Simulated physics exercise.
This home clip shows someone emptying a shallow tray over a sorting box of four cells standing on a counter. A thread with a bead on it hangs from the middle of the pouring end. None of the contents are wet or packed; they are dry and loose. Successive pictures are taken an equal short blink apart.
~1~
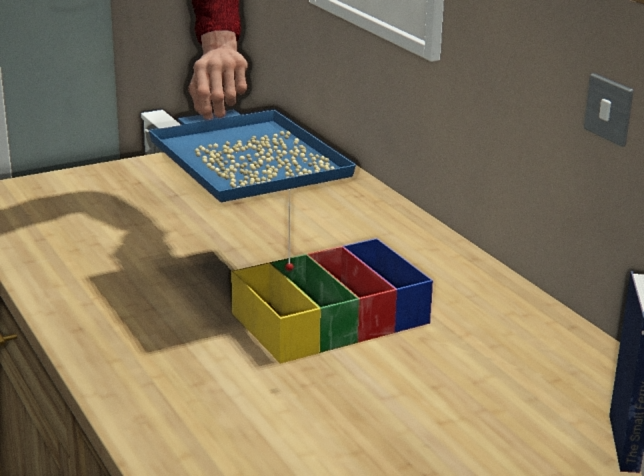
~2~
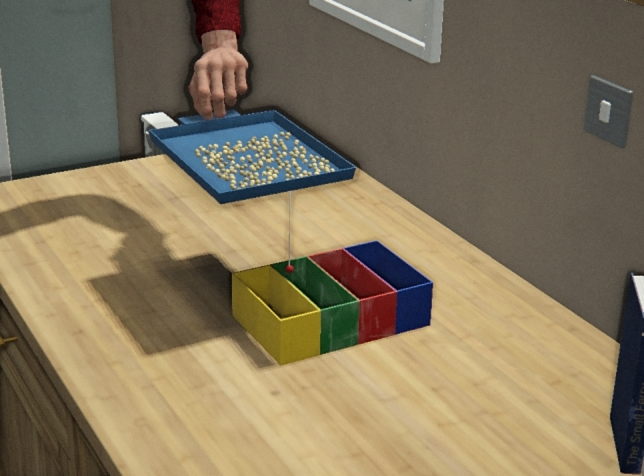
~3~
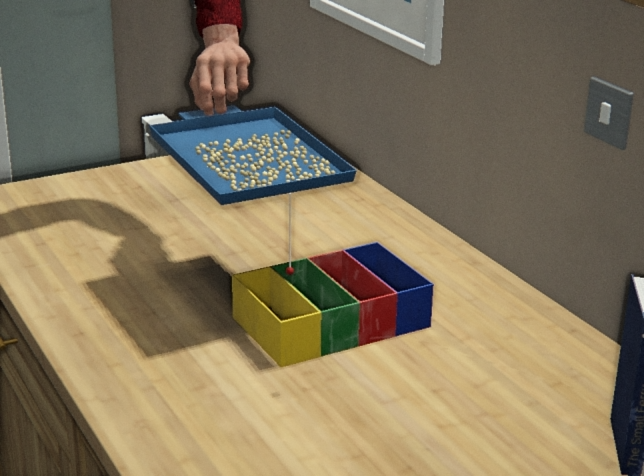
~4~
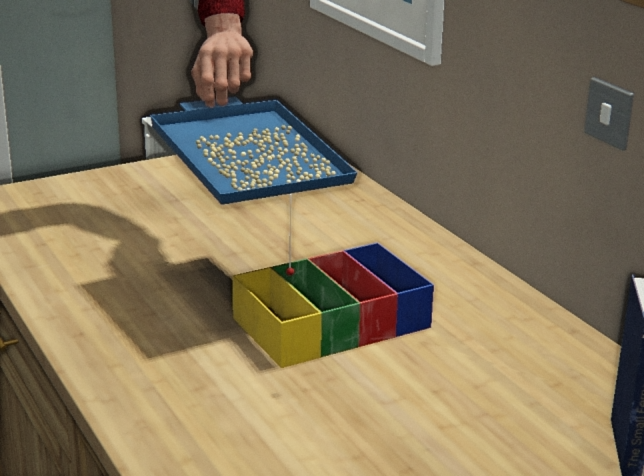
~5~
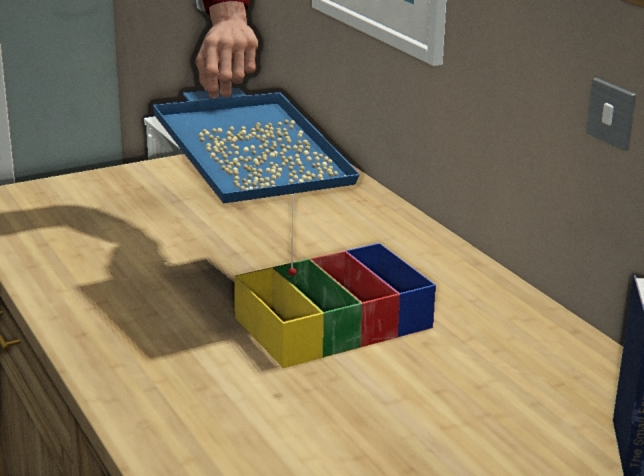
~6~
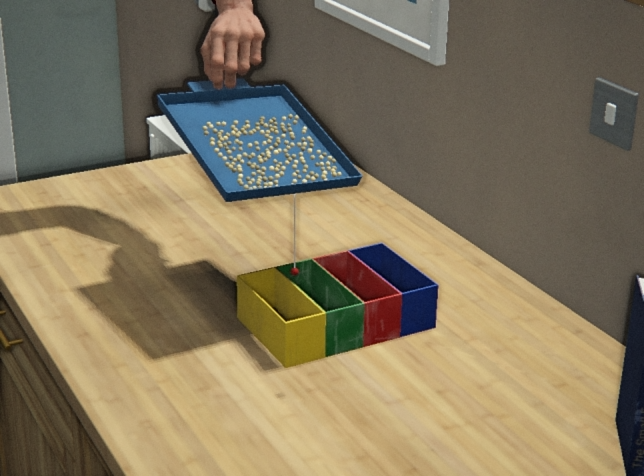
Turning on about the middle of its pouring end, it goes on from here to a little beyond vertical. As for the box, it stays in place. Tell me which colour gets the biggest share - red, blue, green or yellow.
The biggest share goes to red.
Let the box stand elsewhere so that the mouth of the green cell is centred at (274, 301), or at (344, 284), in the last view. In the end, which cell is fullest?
So the first one goes to the cell in blue and the second to the green cell.
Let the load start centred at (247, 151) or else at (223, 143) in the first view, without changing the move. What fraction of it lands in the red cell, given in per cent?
First case: Close to 50 %; second case: Close to 60 %.
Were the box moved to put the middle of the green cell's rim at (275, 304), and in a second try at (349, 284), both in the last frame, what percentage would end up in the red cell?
20 %, 30 %.
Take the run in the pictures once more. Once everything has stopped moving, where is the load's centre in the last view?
(353, 322).
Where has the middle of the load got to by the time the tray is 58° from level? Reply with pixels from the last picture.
Near the pixel (316, 176).
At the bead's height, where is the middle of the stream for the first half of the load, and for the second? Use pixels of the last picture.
Roughly at (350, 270) first, and then at (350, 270).
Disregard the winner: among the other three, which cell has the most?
Rank 2: The green one.
Shortly afterwards, tray tipped steeply; all but a few on the tray; only a few falling or outside the box.
Next, tray tipped right over; all but a few on the tray; only a few in the red cell; only a few in the green cell; only a few falling or outside the box.
Some moments later, tray tipped past a quarter turn; near two thirds in the red cell; near a third in the green cell; only a few in the yellow cell; only a few in the blue cell.
In the end, tray tipped past a quarter turn; near two thirds in the red cell; near a third in the green cell; only a few in the yellow cell; only a few in the blue cell.
